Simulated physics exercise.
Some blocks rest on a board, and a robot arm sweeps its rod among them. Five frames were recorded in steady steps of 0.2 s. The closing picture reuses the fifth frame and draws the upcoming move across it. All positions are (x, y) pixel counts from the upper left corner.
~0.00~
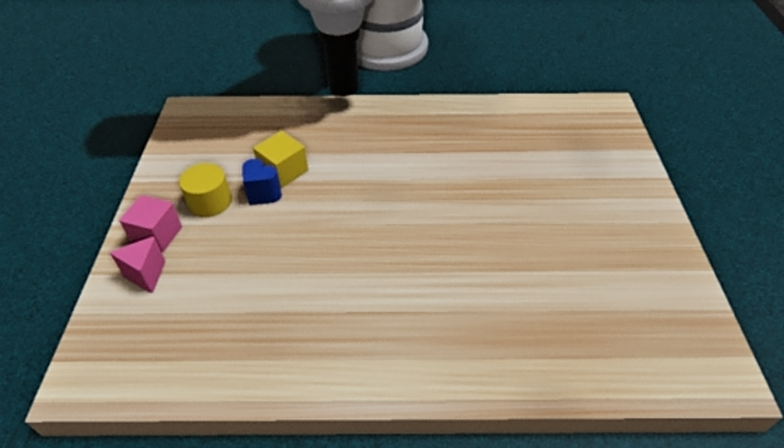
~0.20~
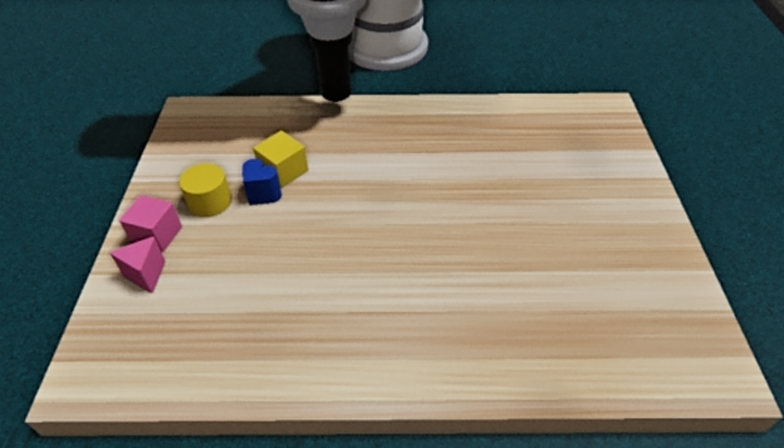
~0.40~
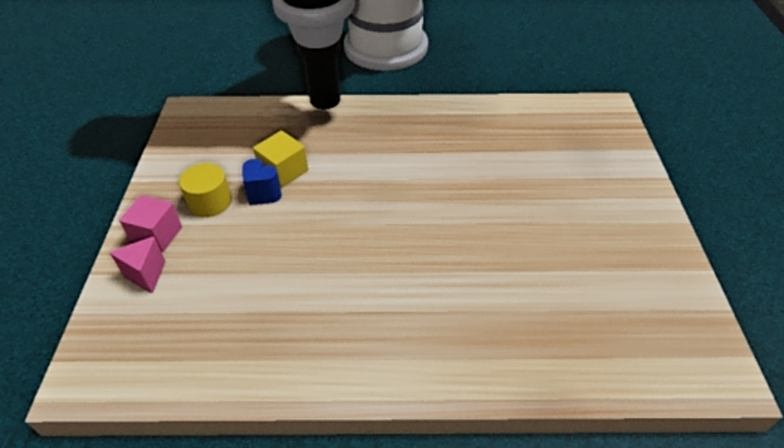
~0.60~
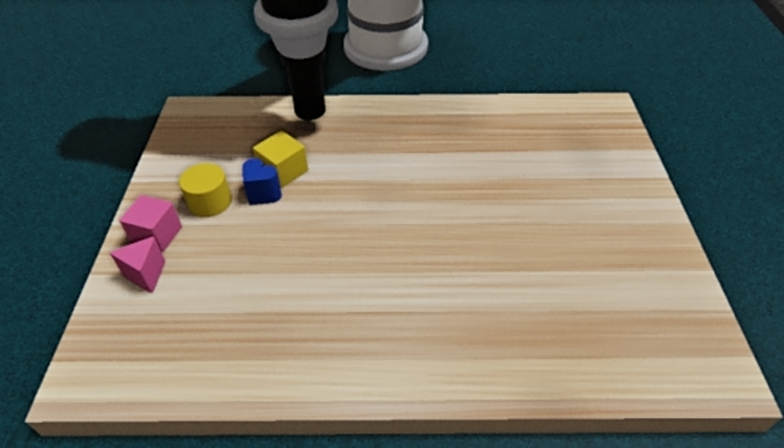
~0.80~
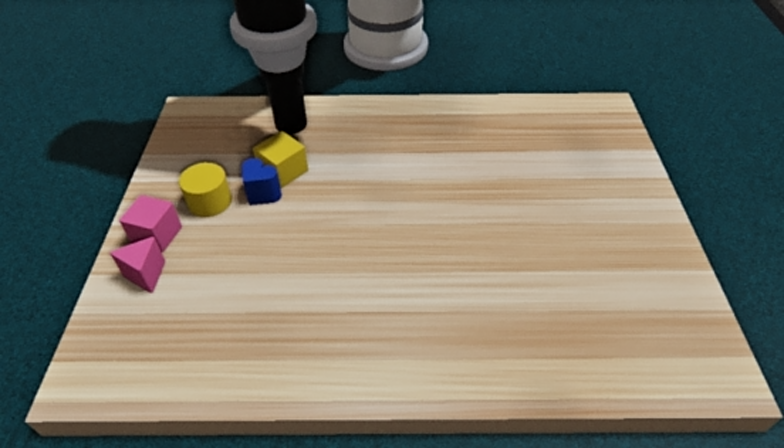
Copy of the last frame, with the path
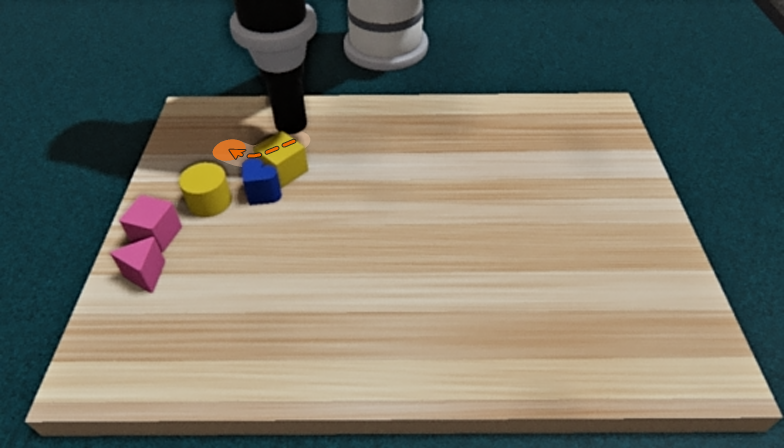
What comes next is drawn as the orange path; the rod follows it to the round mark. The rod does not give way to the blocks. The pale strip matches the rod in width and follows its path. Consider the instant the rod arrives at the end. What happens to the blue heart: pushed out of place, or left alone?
Well, the blue heart shifts from its place.
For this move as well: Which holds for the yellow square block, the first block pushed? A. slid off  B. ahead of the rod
My answer is option A.
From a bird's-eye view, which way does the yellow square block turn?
Watching from overhead, you'd notice the yellow square block rotating counter-clockwise.
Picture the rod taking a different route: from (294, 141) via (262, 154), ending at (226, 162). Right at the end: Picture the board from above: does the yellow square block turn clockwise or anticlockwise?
The turn is anti-clockwise.
Path on the board, from (294, 141) through (273, 150) and (250, 156) to (229, 150).
What follows on the original path. Halfway along, rod (258, 138); blue heart (256, 178); yellow square block (269, 154), turned 40° anticlockwise.
At the end, rod (225, 134); yellow disc in place; blue heart (256, 179); yellow square block (267, 154), turned 45° anticlockwise.
